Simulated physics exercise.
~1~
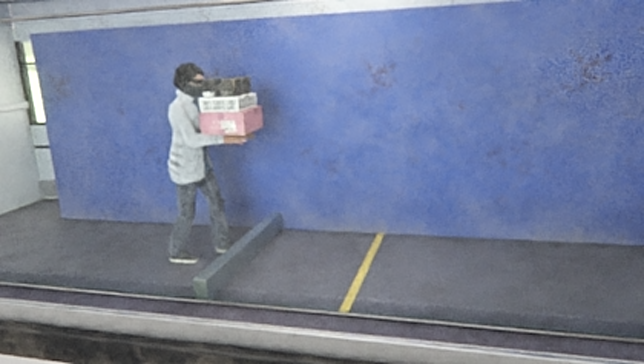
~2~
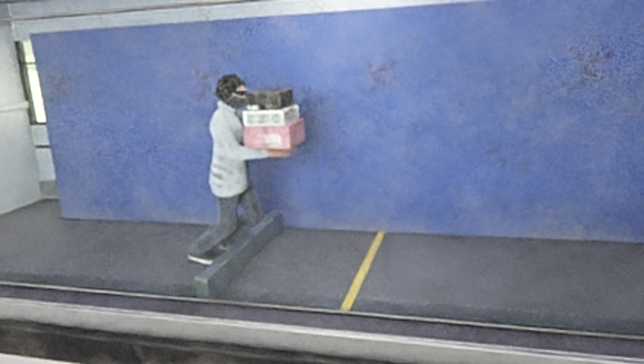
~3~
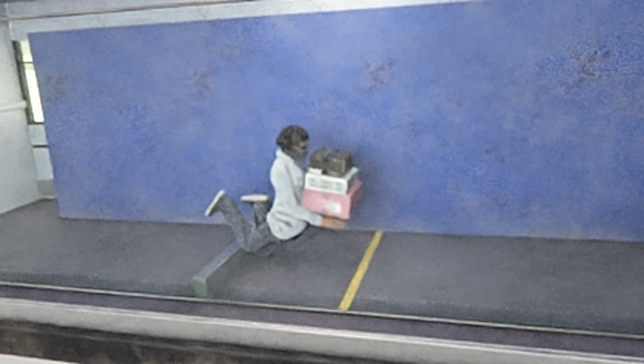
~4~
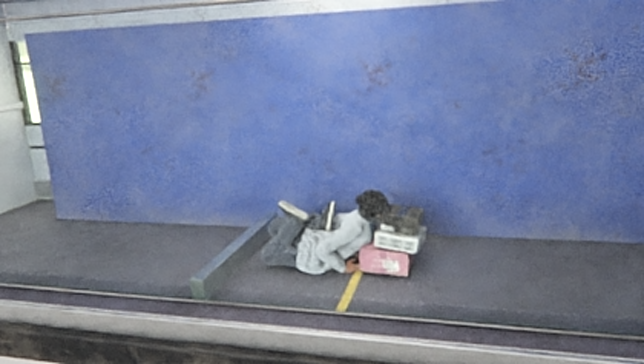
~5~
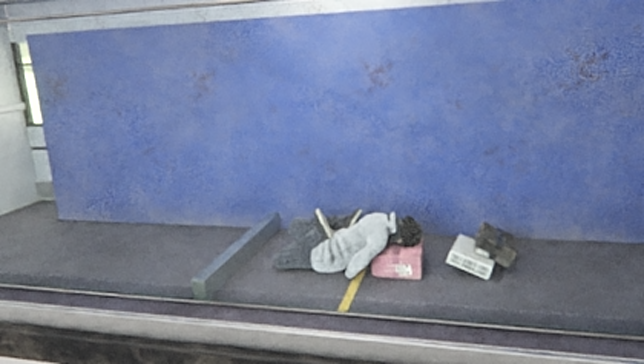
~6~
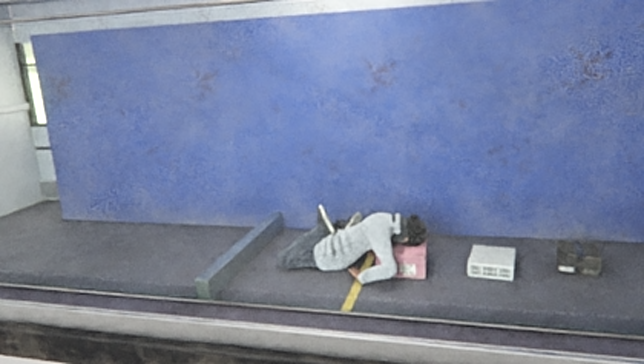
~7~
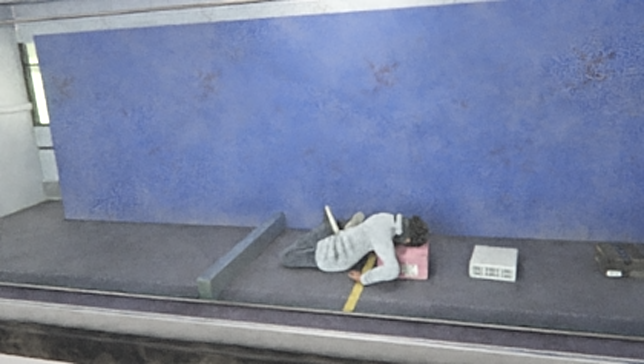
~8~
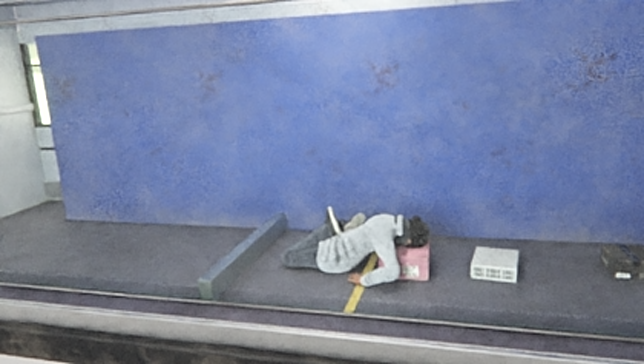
A person carrying stacked boxes trips over a low rail and falls, scattering them past a yellow line.
